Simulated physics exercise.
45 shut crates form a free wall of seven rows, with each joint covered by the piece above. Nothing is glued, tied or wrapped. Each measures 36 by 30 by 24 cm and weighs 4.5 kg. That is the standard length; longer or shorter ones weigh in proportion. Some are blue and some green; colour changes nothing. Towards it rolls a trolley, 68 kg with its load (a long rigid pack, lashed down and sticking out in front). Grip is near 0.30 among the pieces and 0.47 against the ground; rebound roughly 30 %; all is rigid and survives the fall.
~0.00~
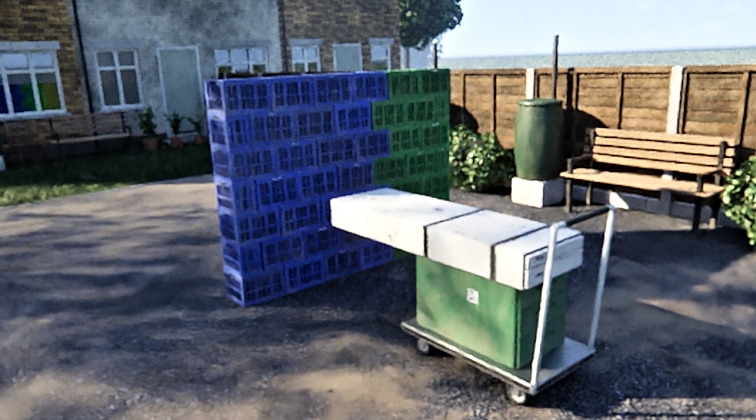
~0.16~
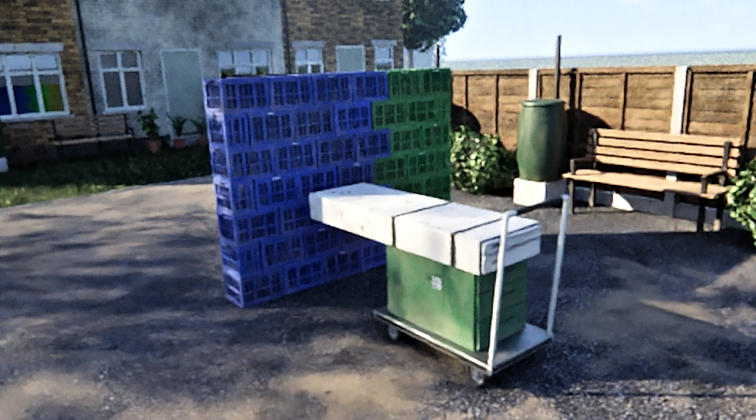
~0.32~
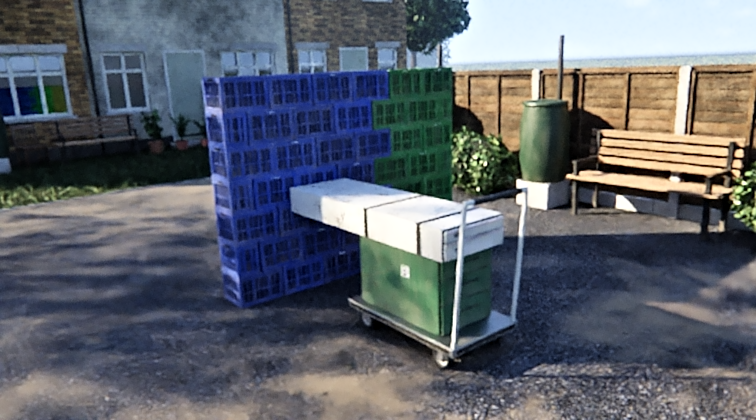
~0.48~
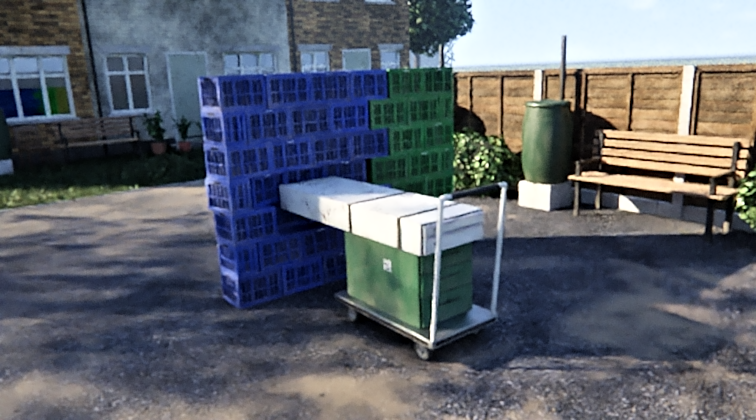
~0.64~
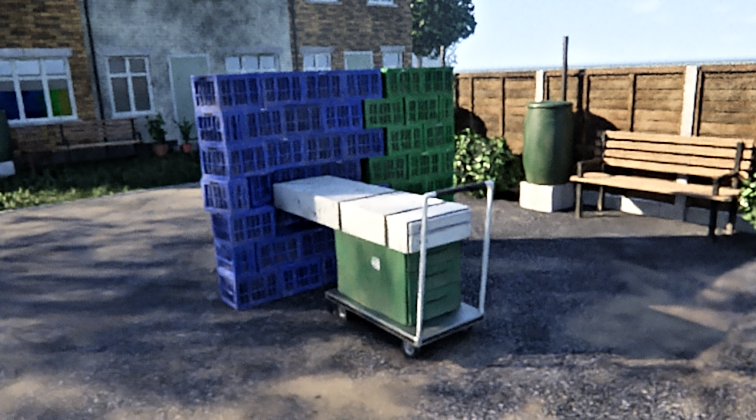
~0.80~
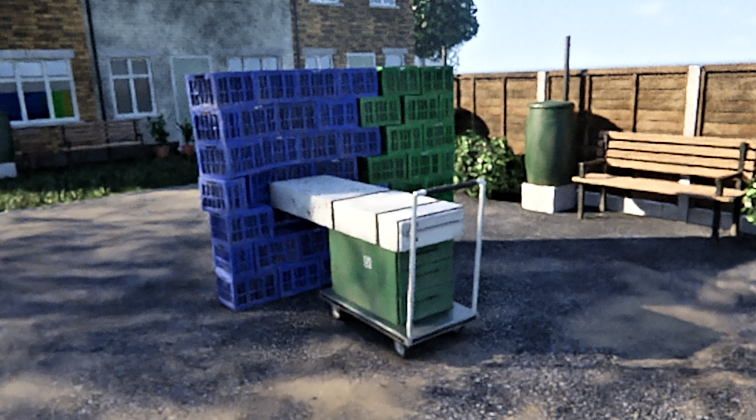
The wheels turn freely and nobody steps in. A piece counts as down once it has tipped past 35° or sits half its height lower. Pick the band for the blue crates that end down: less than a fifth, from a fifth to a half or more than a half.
It comes to over a half.
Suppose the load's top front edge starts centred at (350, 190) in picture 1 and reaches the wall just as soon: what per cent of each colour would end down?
In that case green 0, blue 0 per cent.
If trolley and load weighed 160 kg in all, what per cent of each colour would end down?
In that case green 10, blue 70 per cent.
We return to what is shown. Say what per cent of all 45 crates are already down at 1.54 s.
By then 25 per cent.
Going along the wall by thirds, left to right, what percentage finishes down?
Left 60, middle 60, right 10 per cent.
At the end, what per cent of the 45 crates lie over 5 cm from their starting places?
Shifted: 40 per cent.
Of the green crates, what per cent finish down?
Ending so: Green 10 per cent.
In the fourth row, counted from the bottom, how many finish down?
3 from that row.
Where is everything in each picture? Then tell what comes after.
In the first picture (each place is the centre of the face we see best; the camera moves round a little), load (336, 209) 53 cm short of the wall; top blue crate (293, 93); top green crate (405, 85); all as stacked.
The second picture shows load (314, 202) 26 cm short of the wall; top blue crate (292, 92).
The third picture shows load (294, 196) just touching; top blue crate (291, 91).
The fourth picture shows load (283, 193) 16 cm into the wall's line; top blue crate (289, 90) moved 21 mm; 15 have shifted.
The fifth picture shows load (276, 192) 24 cm into the wall's line; top blue crate (283, 89) moved 9 cm; top green crate (405, 83) moved 26 mm; steepest lean 6°, the crate at (281, 211); 22 have shifted.
The sixth picture shows load (273, 191) 28 cm into the wall's line; top blue crate (277, 86) moved 15 cm; top green crate (401, 81) moved 45 mm; steepest lean 13°, the crate at (278, 210); 24 have shifted.
By 1.54 s, load 32 cm past the wall's line, stopped; 11 of the 28 blue crates down (11 of 45 in all colours); top blue crate tilted 35°, 20 cm lower; top green crate tilted 30°.
By 2.10 s, load 32 cm past the wall's line, stopped; 17 of the 28 blue crates down (19 of 45 in all colours); top blue crate tilted 71°, 1.28 m lower; top green crate tilted 6°, 1.09 m lower.
When it is over (4.1 s), load 33 cm past the wall's line, stopped; 17 of the 28 blue crates down (19 of 45 in all colours); top blue crate 1.45 m lower; top green crate 1.45 m lower. That is 61 per cent. In pixels of the last frame, middles, top blue crate near (144, 223), top green crate near (416, 201).
